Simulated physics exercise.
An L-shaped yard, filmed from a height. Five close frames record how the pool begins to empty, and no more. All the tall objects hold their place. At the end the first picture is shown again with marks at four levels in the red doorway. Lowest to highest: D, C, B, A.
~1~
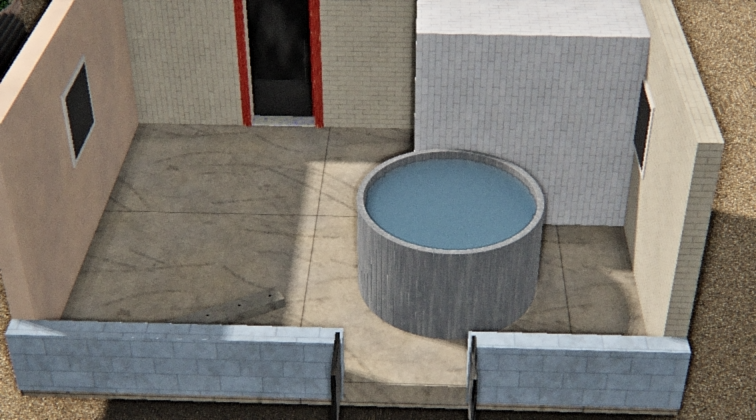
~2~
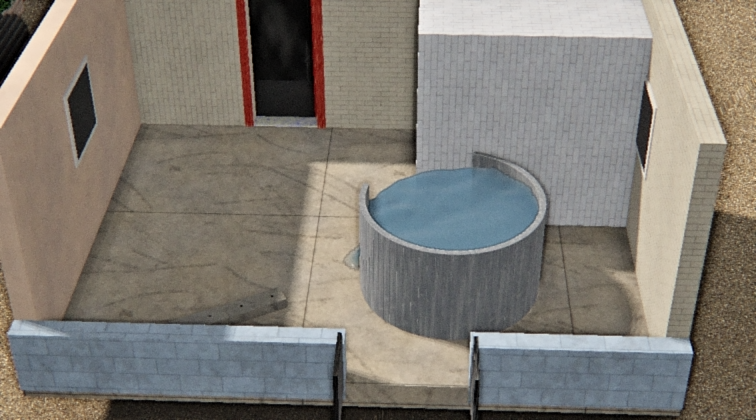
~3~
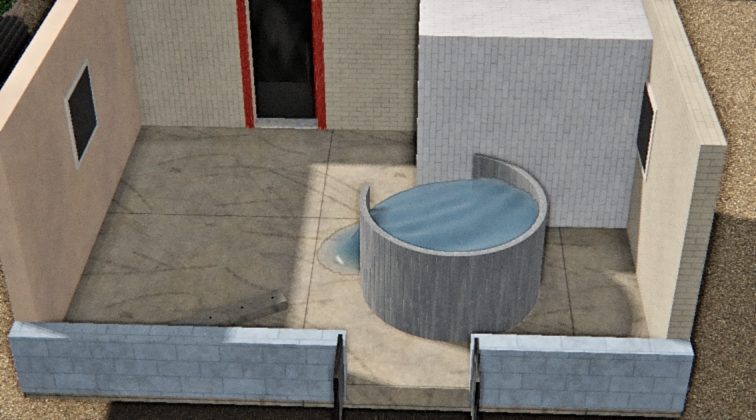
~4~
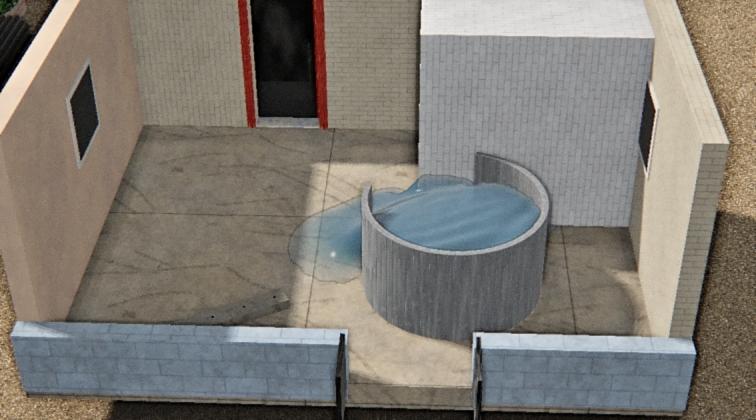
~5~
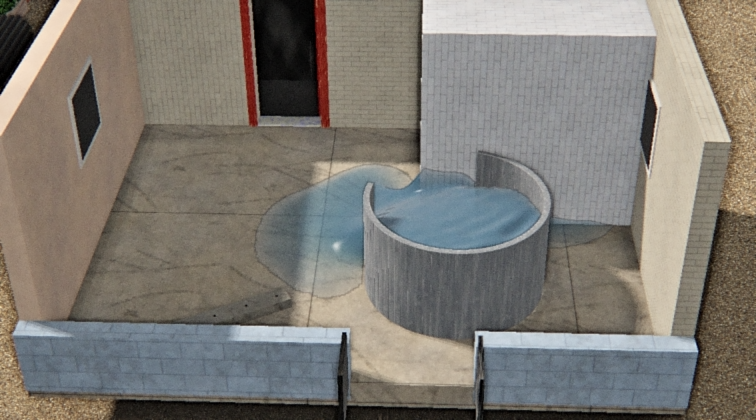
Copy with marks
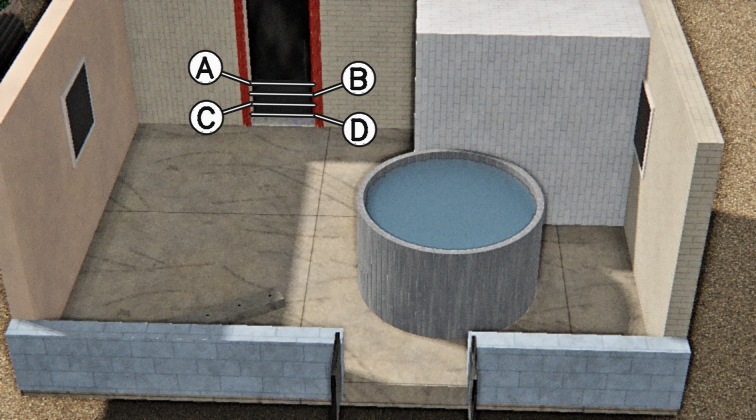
The clip opens on a walled yard seen from above, with still water filling a round grey pool near a red-framed doorway. The back left part of the pool's wall disappears, and water pours through the gap, spreading leftward across the paving, then also showing on the ground at the pool's right.
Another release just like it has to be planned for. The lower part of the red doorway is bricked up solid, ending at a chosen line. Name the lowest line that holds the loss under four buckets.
Height C just does it.
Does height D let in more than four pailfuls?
Yes, it does.
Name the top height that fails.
D it is.
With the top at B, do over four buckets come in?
No, that is safe.
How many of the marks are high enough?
Three.
In white, A at (281, 83); B at (282, 94); C at (282, 104); D at (283, 114); from the bottom up D, C, B, A.
For height A, nothing gets over.
For height B, nothing gets over.
For height C, a splash gets over, under a bucket.
For height D, about 11 bucketfuls get in.
